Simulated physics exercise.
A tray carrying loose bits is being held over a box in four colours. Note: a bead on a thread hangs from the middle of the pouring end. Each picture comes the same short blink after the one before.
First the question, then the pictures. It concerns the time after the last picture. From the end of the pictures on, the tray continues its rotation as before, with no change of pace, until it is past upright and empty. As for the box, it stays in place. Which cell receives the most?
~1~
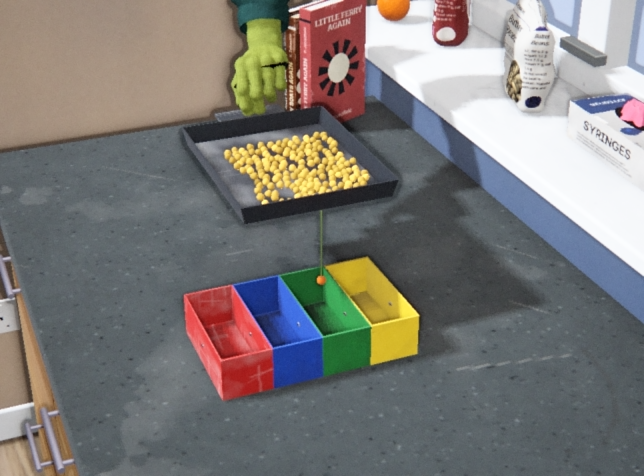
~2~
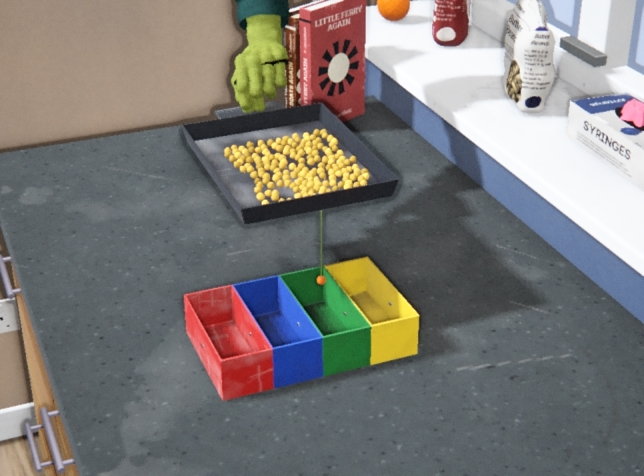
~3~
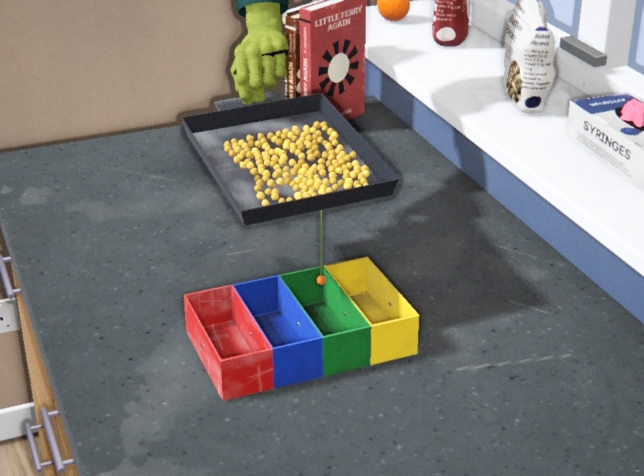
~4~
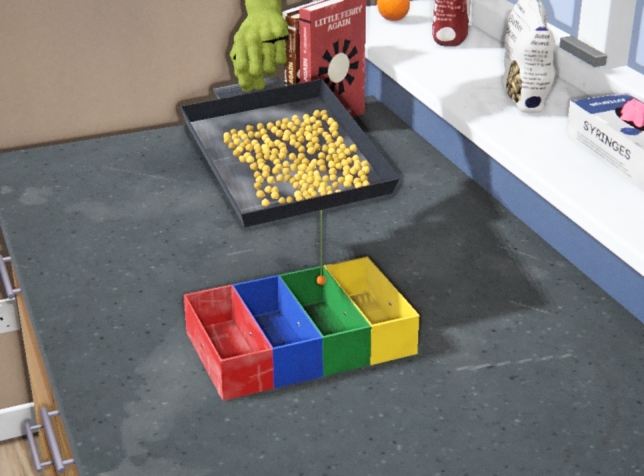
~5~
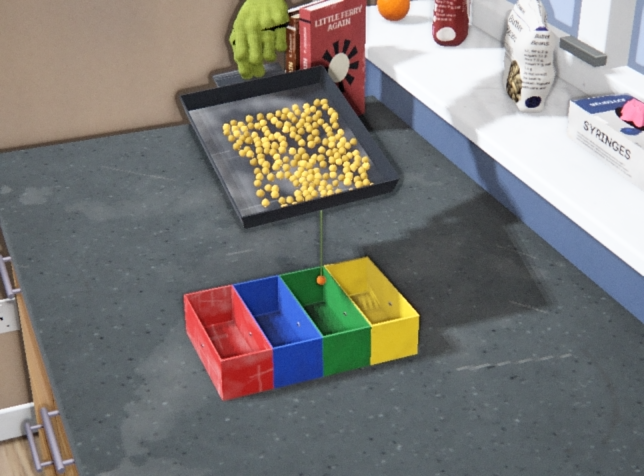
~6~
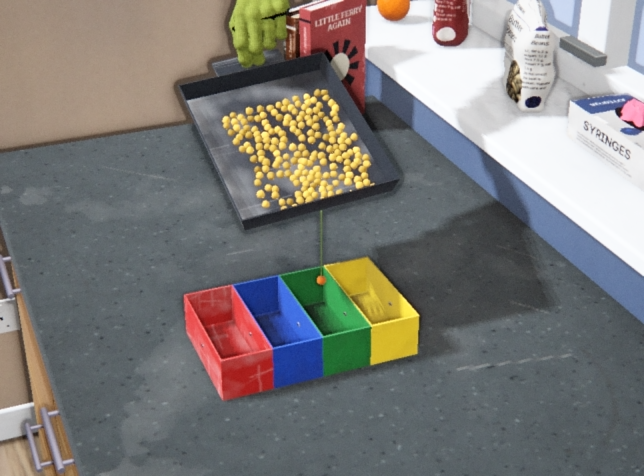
The blue one.
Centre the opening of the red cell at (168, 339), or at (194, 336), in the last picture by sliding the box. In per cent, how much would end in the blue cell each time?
10 and 40 in a hundred.
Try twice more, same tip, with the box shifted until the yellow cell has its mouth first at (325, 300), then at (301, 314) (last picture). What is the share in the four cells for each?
The first yields 90 per cent and the second 90 per cent.
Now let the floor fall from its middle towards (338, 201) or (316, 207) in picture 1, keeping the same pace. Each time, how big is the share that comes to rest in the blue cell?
Lab note: Try 1 = 0 %, try 2 = 20 %.
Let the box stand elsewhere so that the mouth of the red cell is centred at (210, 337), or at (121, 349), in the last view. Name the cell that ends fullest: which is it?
The first time it is blue, and the second time it is the yellow one.
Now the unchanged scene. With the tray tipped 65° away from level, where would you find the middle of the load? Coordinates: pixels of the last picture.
The middle of the load sits near (300, 187).
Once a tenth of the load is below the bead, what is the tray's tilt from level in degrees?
It has tipped about 100 degrees.
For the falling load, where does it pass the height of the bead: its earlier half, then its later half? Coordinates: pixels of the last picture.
Roughly at (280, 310) first, and then at (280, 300).
Shortly afterwards, tray tipped steeply; all but a few on the tray; only a few falling or outside the box.
Next, tray tipped past a quarter turn; near half on the tray; near a quarter in the blue cell; a little in the red cell; only a few in the green cell; near a quarter falling or outside the box.
Some moments later, tray tipped past a quarter turn; near two thirds in the blue cell; near a quarter in the green cell; near a quarter in the red cell; only a few in the yellow cell; only a few falling or outside the box.
In the end, tray tipped past a quarter turn; near two thirds in the blue cell; near a quarter in the green cell; near a quarter in the red cell; only a few in the yellow cell; only a few outside the box.
